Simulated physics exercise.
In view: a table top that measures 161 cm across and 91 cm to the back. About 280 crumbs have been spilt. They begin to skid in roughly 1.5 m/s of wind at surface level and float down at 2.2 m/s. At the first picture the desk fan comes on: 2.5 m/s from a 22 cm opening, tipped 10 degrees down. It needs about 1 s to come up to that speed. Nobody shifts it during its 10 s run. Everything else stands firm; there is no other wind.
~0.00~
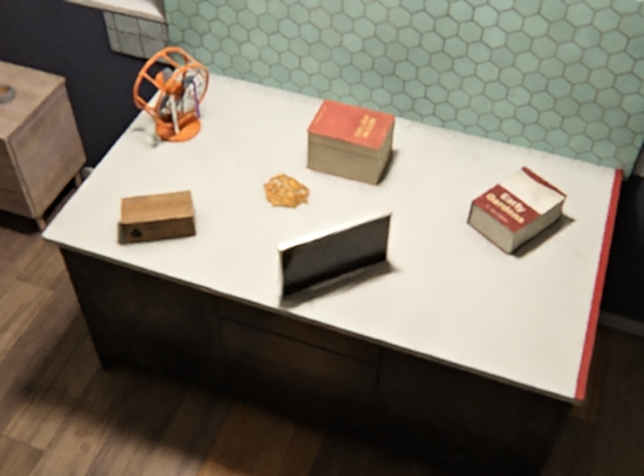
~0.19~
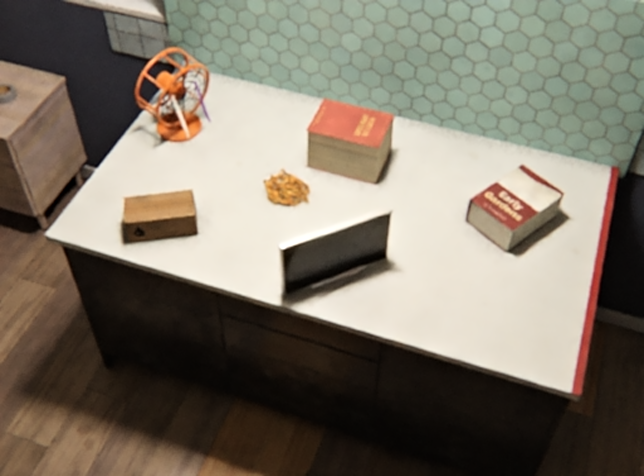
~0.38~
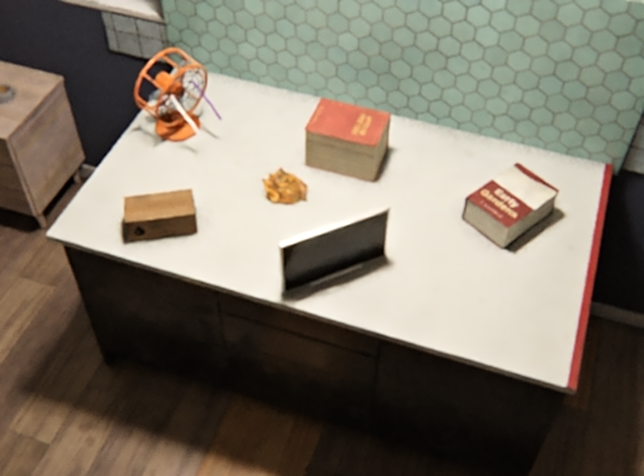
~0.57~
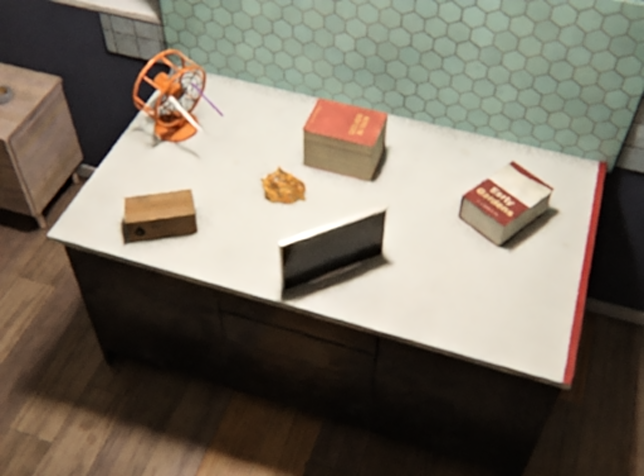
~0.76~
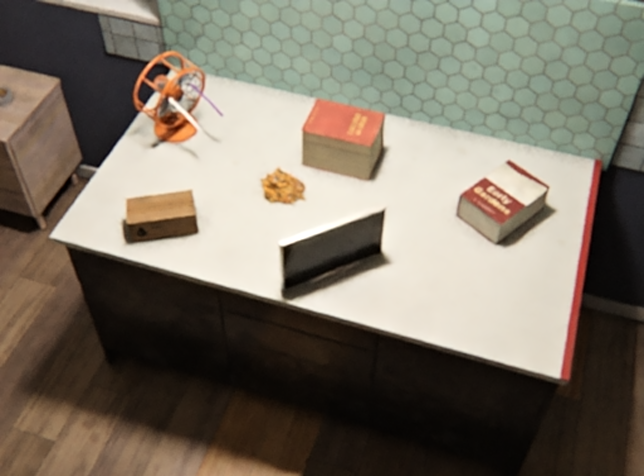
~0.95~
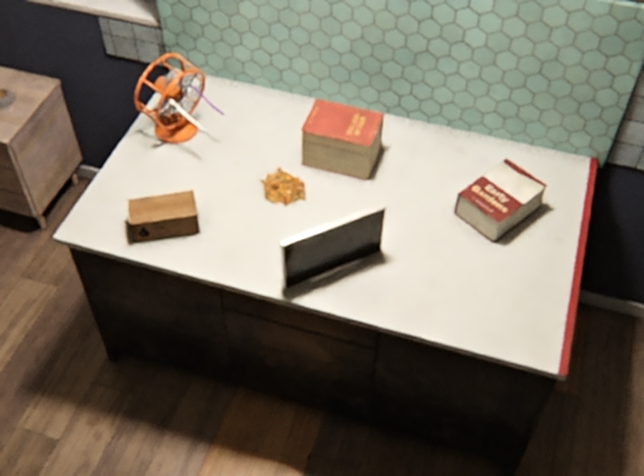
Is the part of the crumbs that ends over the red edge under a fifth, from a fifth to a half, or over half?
By then over half are over the red edge.
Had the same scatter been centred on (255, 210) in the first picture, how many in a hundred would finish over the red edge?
It would be near 1 %.
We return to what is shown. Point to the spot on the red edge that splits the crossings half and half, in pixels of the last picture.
Near (579, 292).
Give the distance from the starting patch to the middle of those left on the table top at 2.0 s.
About 60 cm.
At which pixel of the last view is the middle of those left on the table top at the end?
Around (344, 248).
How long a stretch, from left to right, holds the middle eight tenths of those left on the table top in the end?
About 60 cm.
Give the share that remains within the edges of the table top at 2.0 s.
About 60 %.
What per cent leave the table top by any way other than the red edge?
Near 0 %.
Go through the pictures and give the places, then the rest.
In the first picture, the middle of the crumbs is near (284, 192), none has stirred yet and the mouth of the desk fan is at (172, 88).
In the second picture, the middle of the crumbs is near (285, 189), none has stirred yet and the red edge is centred on (602, 268).
In the third picture, the middle of the crumbs is near (283, 188), none has stirred yet, the top of a book is at (348, 121) and the top of a laptop is at (335, 225).
In the fourth picture, the middle of the crumbs is near (281, 187) and none has stirred yet.
In the fifth picture, the middle of the crumbs is near (281, 187) and none has stirred yet.
In the sixth picture, the middle of the crumbs is near (281, 189) and about 1 % have left their places.
After 2.0 s, 38 % are over the red edge; the middle of those still in play is near (474, 264); 1 % have settled or left.
After 3.2 s, 73 % are over the red edge; the middle of those still in play is near (351, 251); 73 % have settled or left.
After 5.5 s, 76 % are over the red edge; the middle of those still in play is near (344, 247); 80 % have settled or left.
After 10.0 s, at the end, 78 % are over the red edge; the middle of those still in play is near (344, 248).
